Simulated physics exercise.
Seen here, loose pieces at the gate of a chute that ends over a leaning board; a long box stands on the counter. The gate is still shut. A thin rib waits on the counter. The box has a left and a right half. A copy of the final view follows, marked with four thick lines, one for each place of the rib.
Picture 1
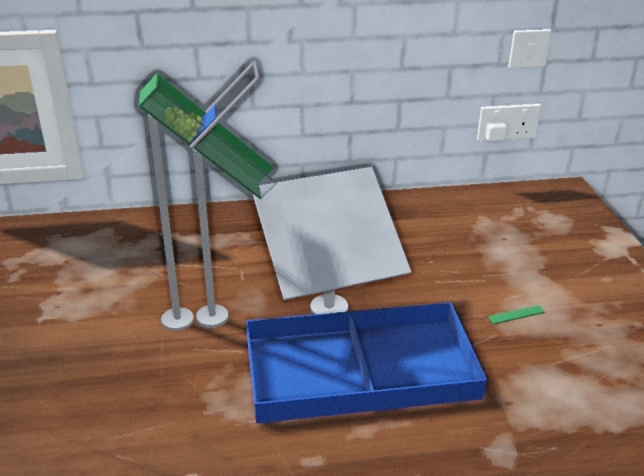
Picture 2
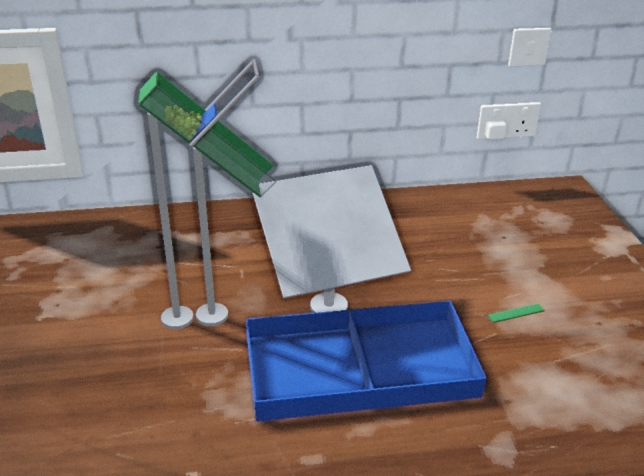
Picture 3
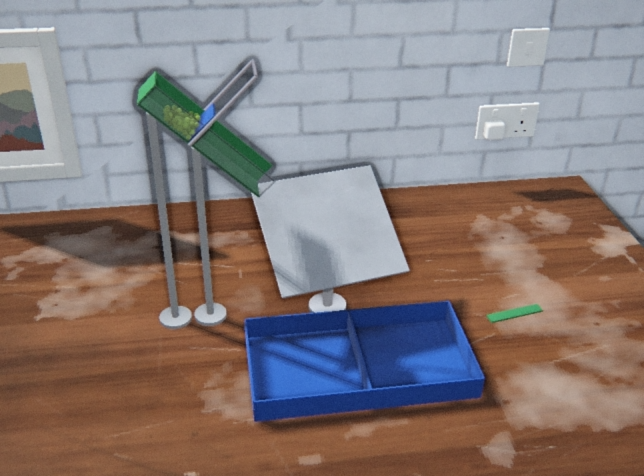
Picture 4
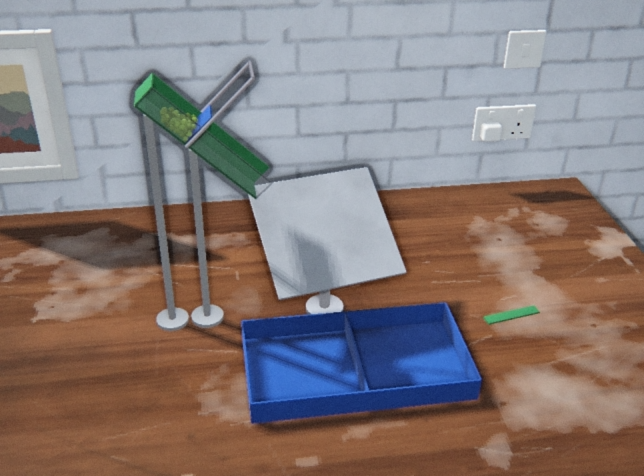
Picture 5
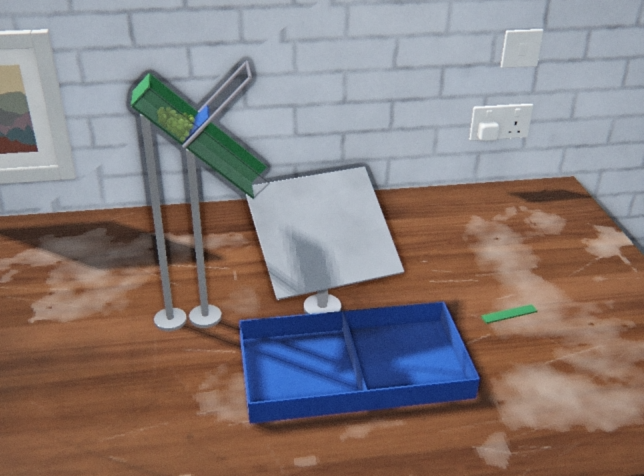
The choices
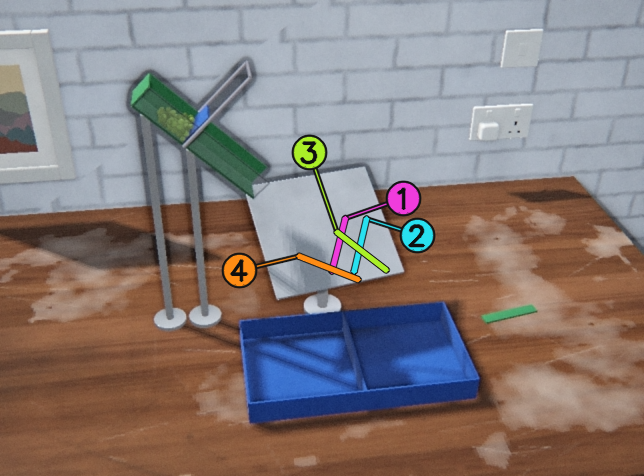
A green chute holding dried peas stands still above a tilted board and blue divided box.
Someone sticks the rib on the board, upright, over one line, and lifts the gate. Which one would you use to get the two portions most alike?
Go for 2.
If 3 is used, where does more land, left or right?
More lands on the right.
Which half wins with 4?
More lands on the right.
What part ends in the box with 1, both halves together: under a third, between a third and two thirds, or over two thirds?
It is over two thirds.
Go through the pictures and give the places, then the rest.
In the first picture, load behind the gate near (186, 123), dried peas; lip of the chute near (259, 191), sloping fairly steeply.
In the second picture, middle of the board near (331, 227), tilted fairly steeply; middle of its low edge near (349, 283); of its high edge near (313, 175).
In the third picture, front corners of the box near (254, 402) and (484, 378); front end of its middle wall near (371, 390); gate still shut near (211, 114).
In the fourth picture, middle of the load near (181, 123); lip near (255, 191).
In the fifth picture, middle of the load near (178, 123); lip near (252, 191).
On the marked copy, line 1 from (345, 218) to (331, 271); line 2 from (366, 218) to (354, 271); line 3 from (337, 232) to (386, 270); line 4 from (299, 256) to (358, 279).
With 1, of what is caught, all but a few in the left half, only a few in the right.
With 2, of what is caught, close to a third in the left half, close to two thirds in the right.
With 3, of what is caught, a small share in the left half, the bulk in the right.
With 4, of what is caught, a small share in the left half, all but a few in the right.
